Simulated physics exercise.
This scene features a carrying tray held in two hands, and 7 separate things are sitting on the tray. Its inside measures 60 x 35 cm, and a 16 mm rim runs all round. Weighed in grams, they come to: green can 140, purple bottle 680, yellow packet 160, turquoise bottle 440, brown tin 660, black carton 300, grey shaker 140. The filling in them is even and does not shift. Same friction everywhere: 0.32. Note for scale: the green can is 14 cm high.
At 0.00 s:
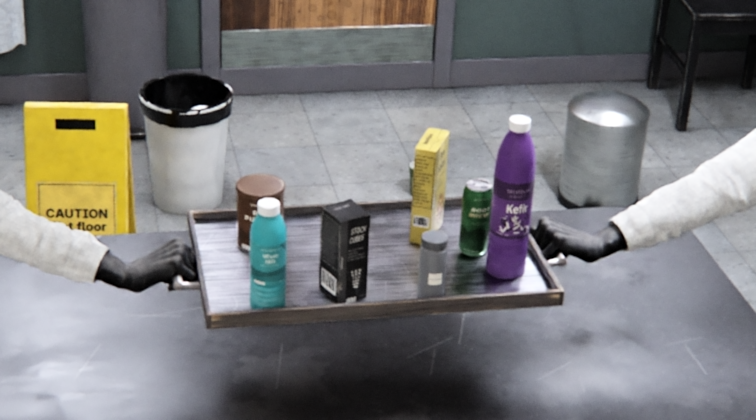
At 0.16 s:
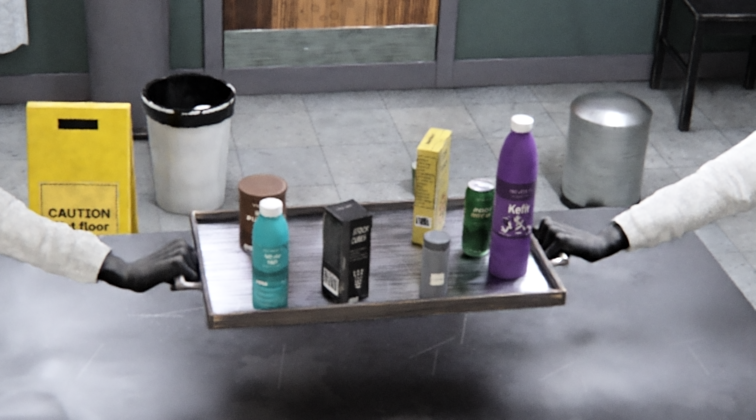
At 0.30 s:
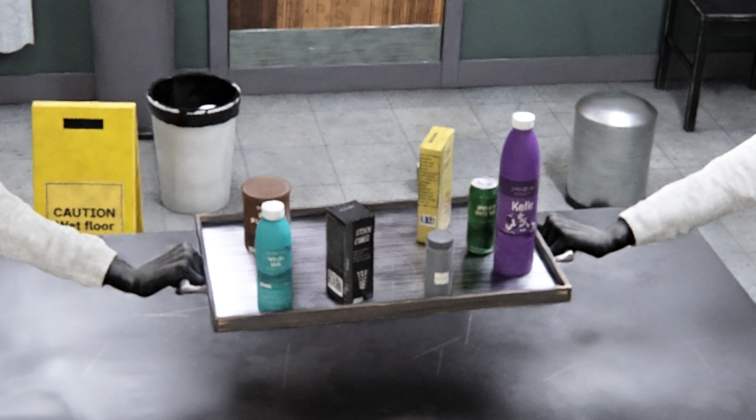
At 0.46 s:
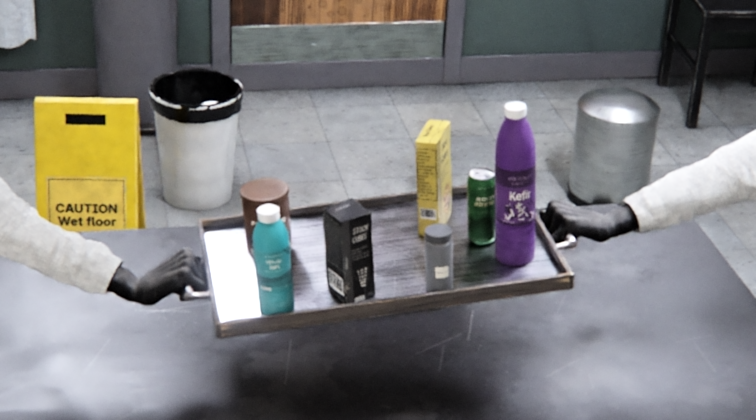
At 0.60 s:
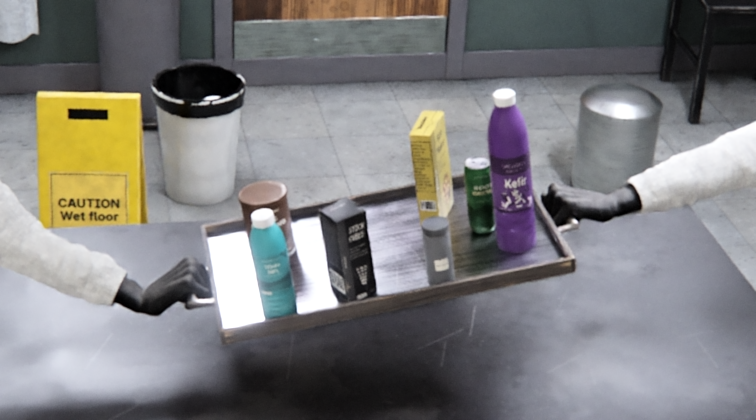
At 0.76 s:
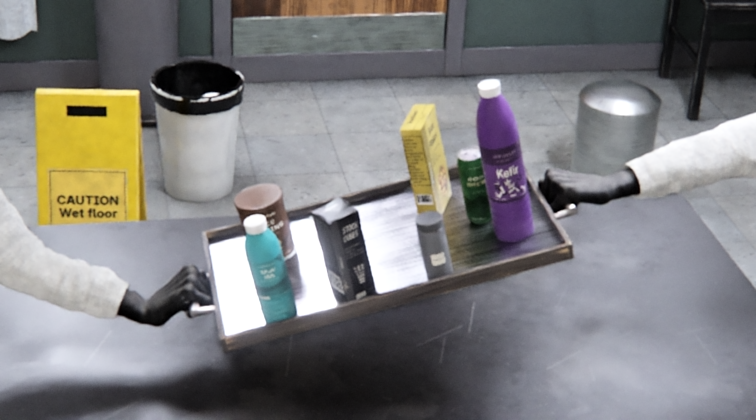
Tray of seven bottles, cartons and containers held level by two black-gloved hands above a dark table, then tilting left side down.
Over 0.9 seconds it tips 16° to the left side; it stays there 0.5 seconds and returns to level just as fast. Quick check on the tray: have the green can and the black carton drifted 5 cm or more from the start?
Check: Green can not drifted; black carton drifted.
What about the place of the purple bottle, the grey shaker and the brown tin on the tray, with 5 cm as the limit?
In short, the purple bottle leaves its position, the grey shaker stays close to home, the brown tin stays close to home.
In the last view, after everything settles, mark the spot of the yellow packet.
It comes to rest somewhere around (325, 205).
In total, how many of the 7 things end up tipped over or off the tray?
4.
After 1.26 s, tray tilted 16°, left edge down; yellow packet on its side; purple bottle tipped 37° from how it sat.
After 1.56 s, tray tilted 16°, left edge down; black carton now off the tray; purple bottle on its side; yellow packet on its side.
After 1.76 s, tray tilted 13°, left edge down; turquoise bottle now off the tray; purple bottle on its side; yellow packet on its side.
After 2.06 s, tray tilted 5°, left edge down; purple bottle on its side; yellow packet on its side; brown tin slid 2 cm.
At rest (2.9 s), off the tray, turquoise bottle and black carton; tipped over on the tray, purple bottle and yellow packet; the other 3 in place, give or take 5 cm. In the last view, green can near (487, 207).
